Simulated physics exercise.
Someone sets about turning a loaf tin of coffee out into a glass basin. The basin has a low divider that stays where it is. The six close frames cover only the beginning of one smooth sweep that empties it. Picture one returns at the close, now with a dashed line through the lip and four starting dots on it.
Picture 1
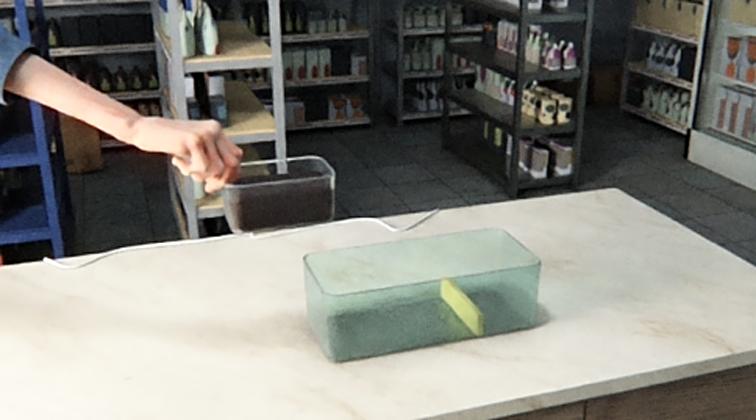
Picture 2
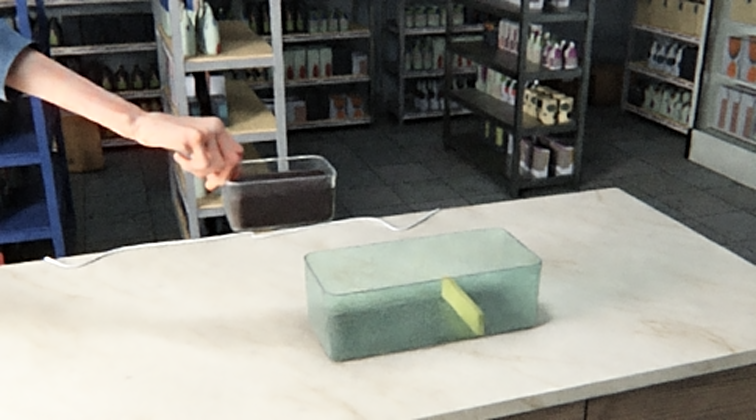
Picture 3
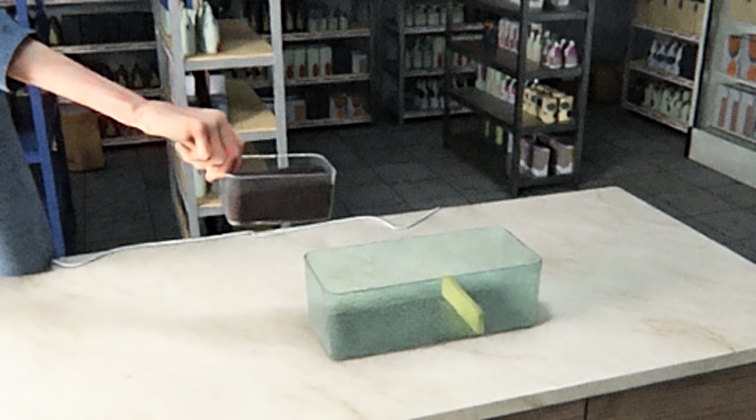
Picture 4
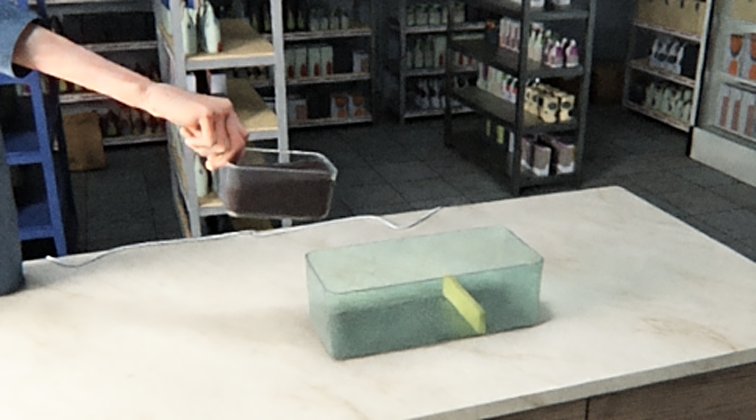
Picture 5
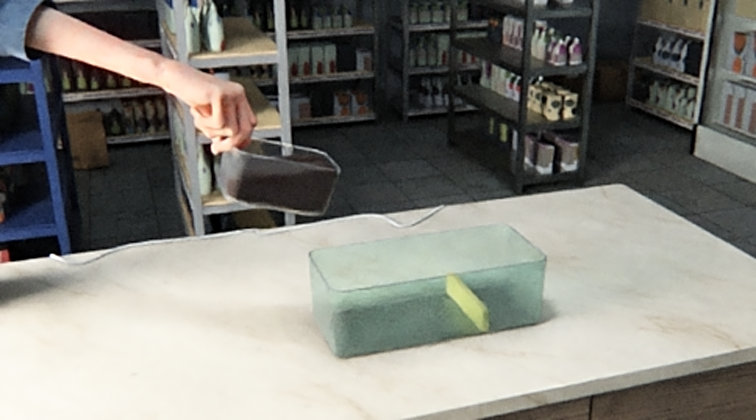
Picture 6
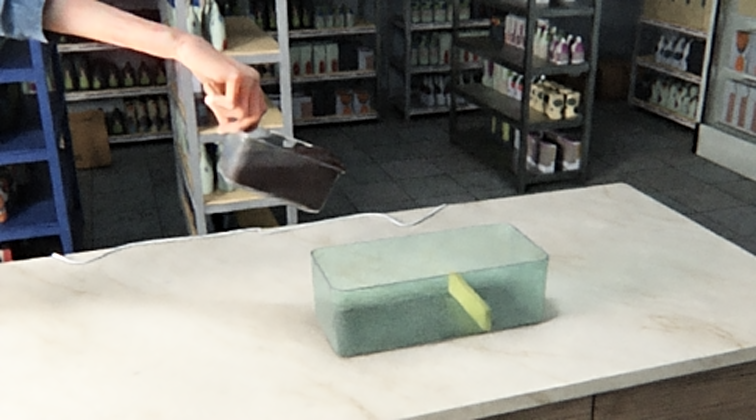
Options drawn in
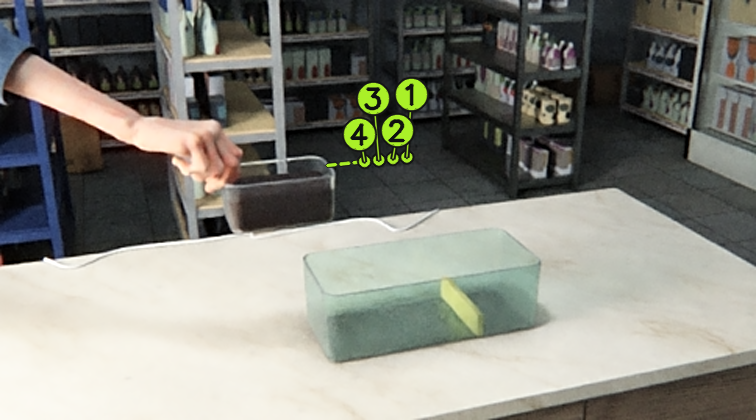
In a shop lined with shelves of bottles, a hand at left holds a small clear tin of dark coffee near a glass basin with a yellow divider on a marble counter, then gradually tilts it rightward until coffee reaches over its lip.
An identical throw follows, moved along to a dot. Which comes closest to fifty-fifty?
Place 2 does it best.
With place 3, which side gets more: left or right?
The left one.
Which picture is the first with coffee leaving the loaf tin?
In picture 6.
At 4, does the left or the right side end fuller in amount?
The left one.
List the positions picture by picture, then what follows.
Upright, lip at (327, 165); basin from (326, 361) to (533, 324); top of the wall at (462, 294); nothing has left yet, in the first frame.
Upright, lip at (328, 164); nothing has left yet, in the second frame.
Tipped about 5°, lip at (328, 163); nothing has left yet, in the third frame.
Tipped about 10°, lip at (329, 163); nothing has left yet, in the fourth frame.
Tipped about 17°, lip at (333, 161); nothing has left yet, in the fifth frame.
Tipped about 26°, lip at (335, 160); coffee is over the lip, down to (338, 165), in the sixth frame.
In lime, 1 at (406, 157); 2 at (392, 158); 3 at (378, 160); 4 at (364, 161).
Choosing 1, about 32 % ends left of the wall and 66 % right of it.
Choosing 2, about 50 % ends left of the wall and 48 % right of it.
Choosing 3, about 80 % ends left of the wall and 18 % right of it.
Choosing 4, about 90 % ends left of the wall and 8 % right of it.
